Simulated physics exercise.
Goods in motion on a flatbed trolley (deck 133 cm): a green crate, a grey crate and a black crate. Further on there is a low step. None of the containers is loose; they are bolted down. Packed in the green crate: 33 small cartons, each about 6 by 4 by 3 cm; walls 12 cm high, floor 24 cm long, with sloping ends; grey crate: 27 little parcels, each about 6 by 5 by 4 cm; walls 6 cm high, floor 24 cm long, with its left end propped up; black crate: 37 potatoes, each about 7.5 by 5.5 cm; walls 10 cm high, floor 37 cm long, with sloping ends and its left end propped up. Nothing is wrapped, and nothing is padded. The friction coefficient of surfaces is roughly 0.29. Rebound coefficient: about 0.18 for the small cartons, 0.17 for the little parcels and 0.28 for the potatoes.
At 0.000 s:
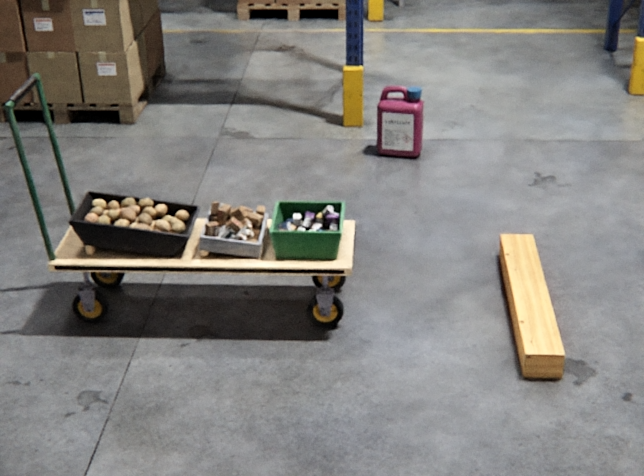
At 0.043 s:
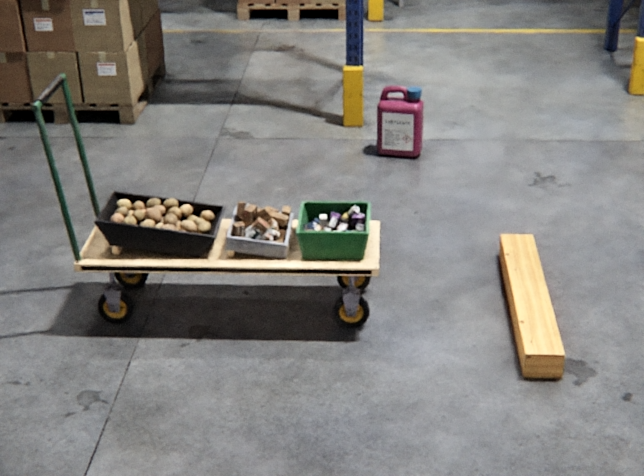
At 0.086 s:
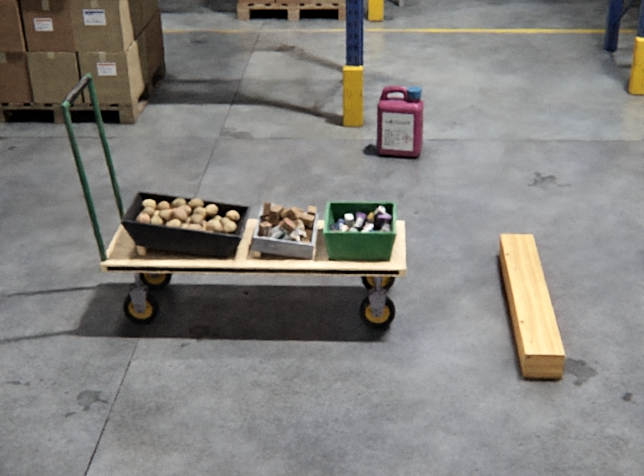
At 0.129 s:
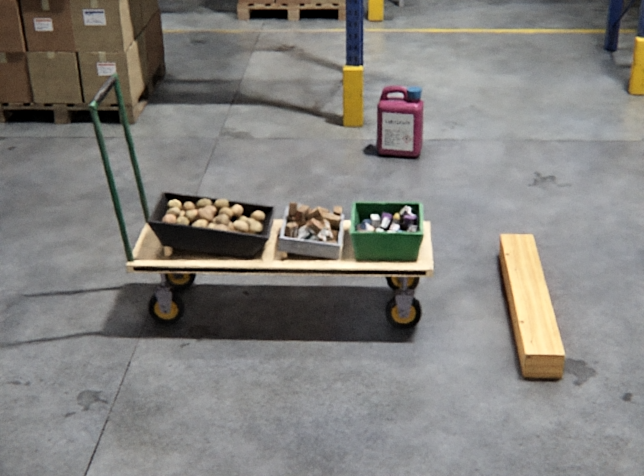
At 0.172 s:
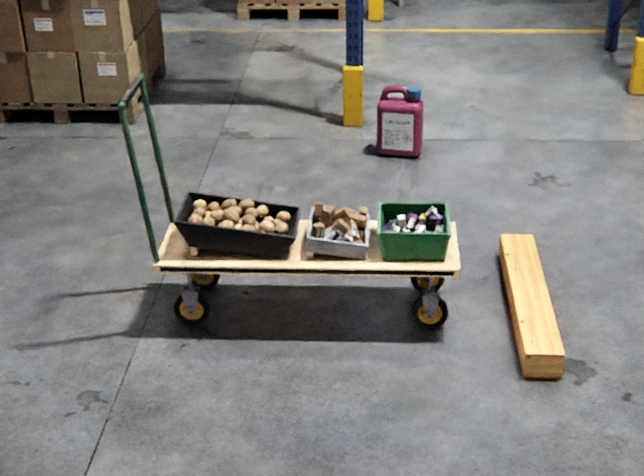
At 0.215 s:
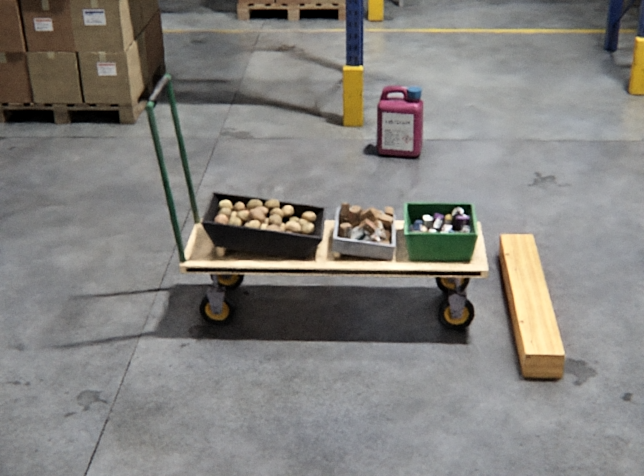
Warehouse floor, a flatbed trolley carrying black, grey and green crates of small goods rolling rightward toward a low wooden beam.
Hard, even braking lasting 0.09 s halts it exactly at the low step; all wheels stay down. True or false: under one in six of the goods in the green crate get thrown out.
True, under one in six are thrown out.
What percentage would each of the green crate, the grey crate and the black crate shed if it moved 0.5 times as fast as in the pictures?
In that case the green crate sheds 0 per cent, the grey crate 20 per cent and the black crate 0 per cent.
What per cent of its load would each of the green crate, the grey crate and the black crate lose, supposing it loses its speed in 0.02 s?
Green crate 10 %, grey crate 50 %, black crate 40 %.
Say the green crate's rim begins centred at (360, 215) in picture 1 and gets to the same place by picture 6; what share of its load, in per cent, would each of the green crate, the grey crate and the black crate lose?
Then green crate 0, grey crate 20, black crate 10 per cent.
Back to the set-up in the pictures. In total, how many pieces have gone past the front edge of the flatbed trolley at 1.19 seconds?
Some 3 pieces.
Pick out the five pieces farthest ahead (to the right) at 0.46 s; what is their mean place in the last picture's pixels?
Around (508, 218) in pixels.
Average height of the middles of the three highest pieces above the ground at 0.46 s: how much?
Some 58 cm up.
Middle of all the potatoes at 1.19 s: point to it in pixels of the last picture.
Centred roughly at (342, 228).
After 0.24 s, braking starts.
After 0.34 s, the green crate has all 33, the grey crate is down by 3 of 27 and the black crate has all 37.
After 0.46 s, the green crate has all 33, the grey crate is down by 7 of 27 and the black crate is down by 7 of 37.
After 0.69 s, the green crate is down by 2 of 33, the grey crate is down by 10 of 27 and the black crate is down by 11 of 37.
Final count (at 1.19 s), the green crate is down by 2 of 33, the grey crate is down by 10 of 27 and the black crate is down by 11 of 37. Asked share, 2 of 33, 6 per cent.
